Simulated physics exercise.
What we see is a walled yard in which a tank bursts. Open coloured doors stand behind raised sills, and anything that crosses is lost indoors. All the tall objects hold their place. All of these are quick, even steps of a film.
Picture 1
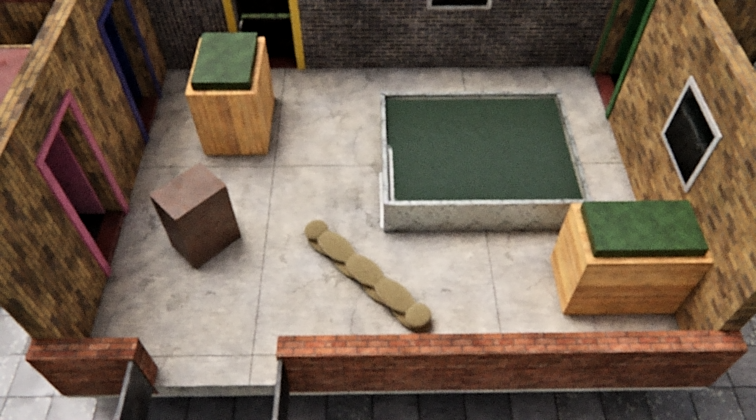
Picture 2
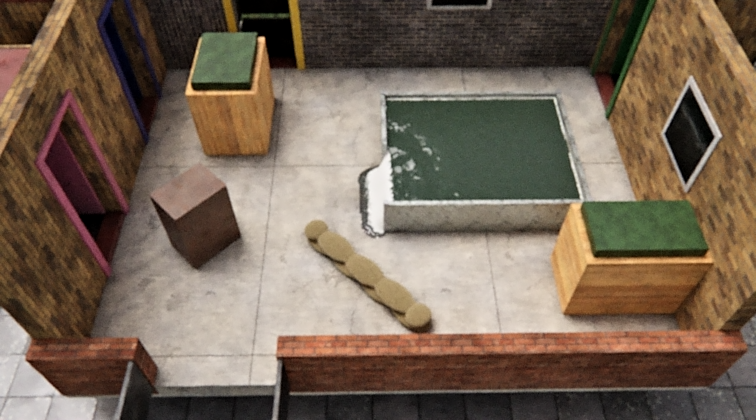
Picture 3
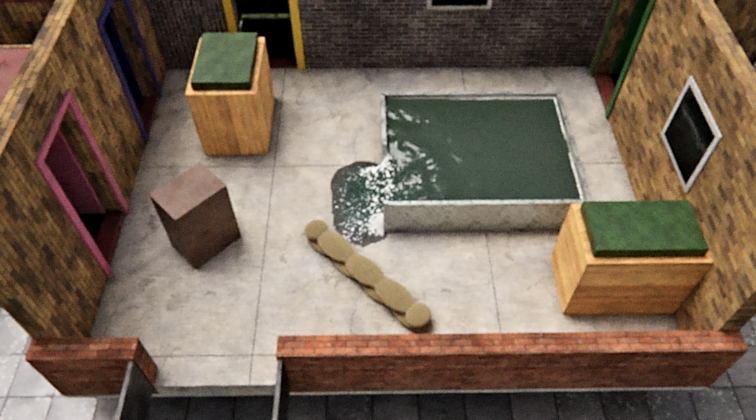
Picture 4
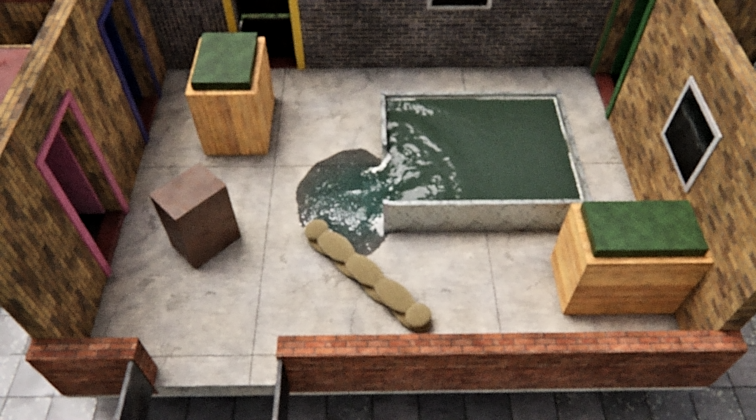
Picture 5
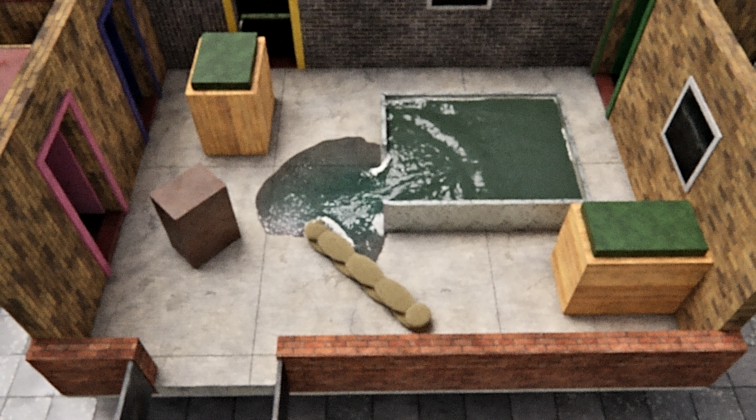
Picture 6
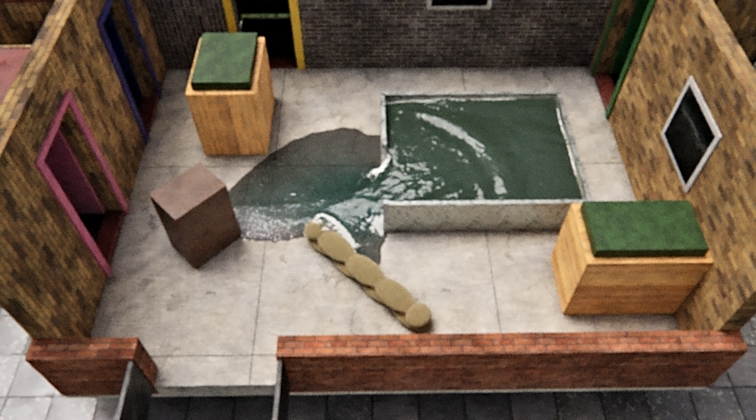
In a walled yard with coloured doorways, a raised tank of dark green water sits still among wooden boxes, a brown block and a low row of sandbags. Water bursts from the tank's left side, foaming onto the paving, then spreads leftward past the sandbags' upper end to the brown block as ripples cross the tank.
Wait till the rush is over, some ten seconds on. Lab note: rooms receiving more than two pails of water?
Result: Yellow door above two pails; green door within two pails; pink door within two pails; blue door above two pails.
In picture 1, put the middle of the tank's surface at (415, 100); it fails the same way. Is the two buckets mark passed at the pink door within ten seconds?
Reading for the pink door: It admits more.
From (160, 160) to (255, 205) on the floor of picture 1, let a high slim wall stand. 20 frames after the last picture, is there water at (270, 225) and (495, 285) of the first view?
As listed: Under water, flooded.
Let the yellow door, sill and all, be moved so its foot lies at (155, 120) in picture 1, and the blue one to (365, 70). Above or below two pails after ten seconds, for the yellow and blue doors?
I'd say yellow door overflows, while blue door falls short.
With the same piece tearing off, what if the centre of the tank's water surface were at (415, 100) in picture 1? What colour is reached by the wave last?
Answer: The green one.
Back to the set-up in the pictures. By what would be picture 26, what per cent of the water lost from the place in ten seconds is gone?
Approximately 10 %.
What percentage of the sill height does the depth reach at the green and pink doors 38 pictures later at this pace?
Near 0 and 80 in a hundred.
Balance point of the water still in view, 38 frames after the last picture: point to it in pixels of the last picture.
Centre of mass: Roughly (364, 187).
A moment on, water covers 20 % of the floor; the yellow door not reached, the green door not reached, the pink door not reached, the blue door not reached.
Next, water covers 35 % of the floor; the yellow door wet at the sill, nothing in, the green door not reached, the pink door wet at the sill, nothing in, the blue door wet at the sill, nothing in.
Then, water covers 60 % of the floor; the yellow door under two buckets in, the green door not reached, the pink door wet at the sill, nothing in, the blue door under two buckets in.
Later, water covers 75 % of the floor; the yellow door under two buckets in, the green door not reached, the pink door under two buckets in, the blue door over two buckets in.
In the end, water covers 95 % of the floor; the yellow door over two buckets in, the green door under two buckets in, the pink door under two buckets in, the blue door over two buckets in.
